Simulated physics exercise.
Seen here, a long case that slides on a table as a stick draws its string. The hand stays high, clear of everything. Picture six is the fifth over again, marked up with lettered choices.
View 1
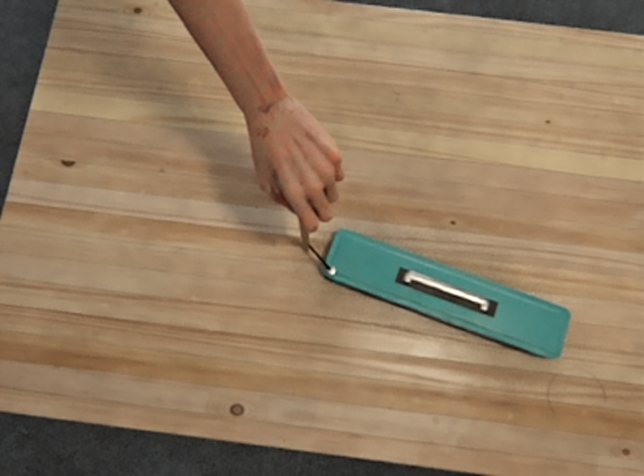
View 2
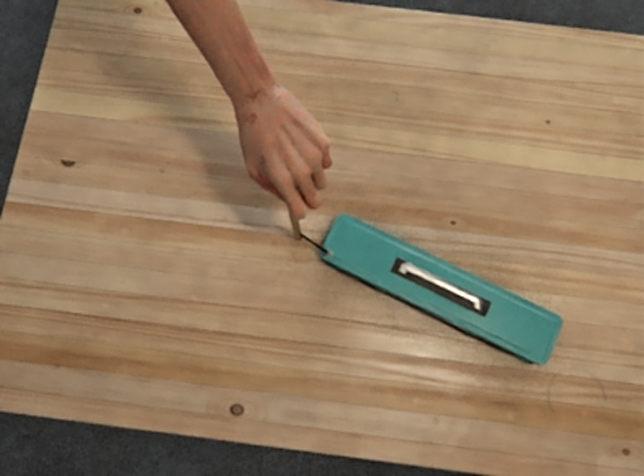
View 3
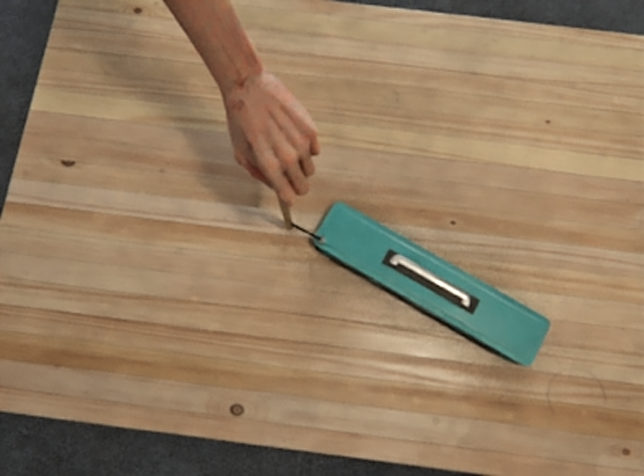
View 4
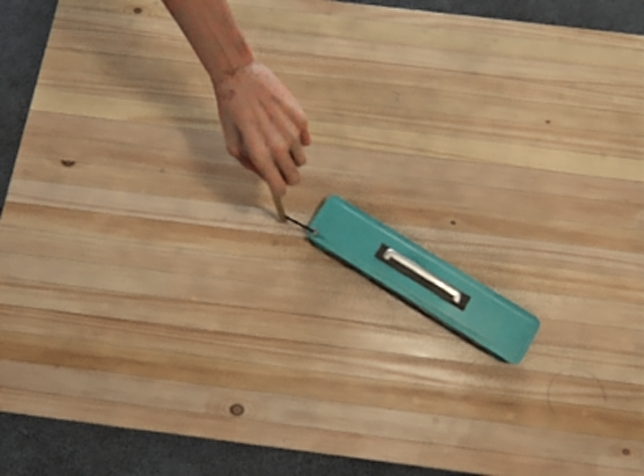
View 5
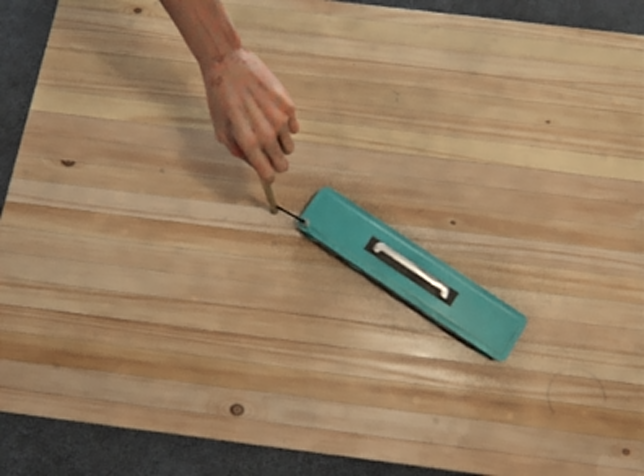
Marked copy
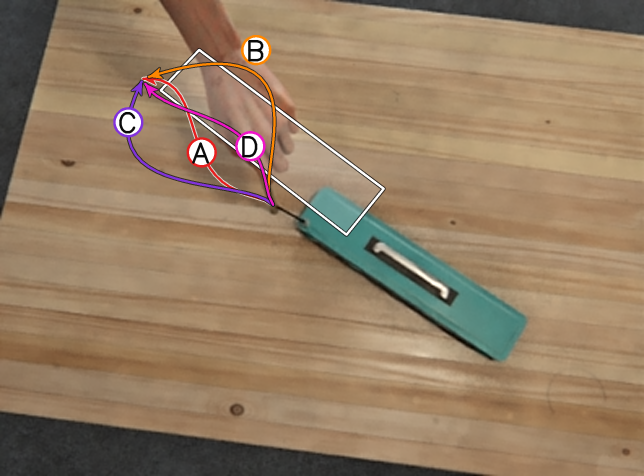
A long turquoise case with a pale handle lies on a wooden table as a hand draws a stick, joined to its left end by a short dark string, toward the upper left. The case swings to a steeper slant, then keeps sliding a short way up and left behind the stick.
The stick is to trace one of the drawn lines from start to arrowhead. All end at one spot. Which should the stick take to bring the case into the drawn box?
Take B.
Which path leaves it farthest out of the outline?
C.
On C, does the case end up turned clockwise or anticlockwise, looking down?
Clockwise.
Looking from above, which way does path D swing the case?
On that path, clockwise.
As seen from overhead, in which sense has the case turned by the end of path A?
On that path, clockwise.
On the marked copy, A from (273, 205) via (198, 144) to (143, 79); B from (273, 205) via (266, 85) to (149, 77); C from (273, 205) via (165, 175) to (142, 81); D from (273, 205) via (230, 129) to (145, 84); the outline at (270, 138).
Following B. Soon after the start, foot of the stick (275, 118), middle of the case (369, 226).
Later, foot of the stick (220, 65), middle of the case (317, 162).
In the end, foot of the stick (144, 80), middle of the case (269, 140); it lies in the outline.
As for the rest, A leaves its middle at (253, 164); C leaves its middle at (234, 180); D leaves its middle at (256, 160).
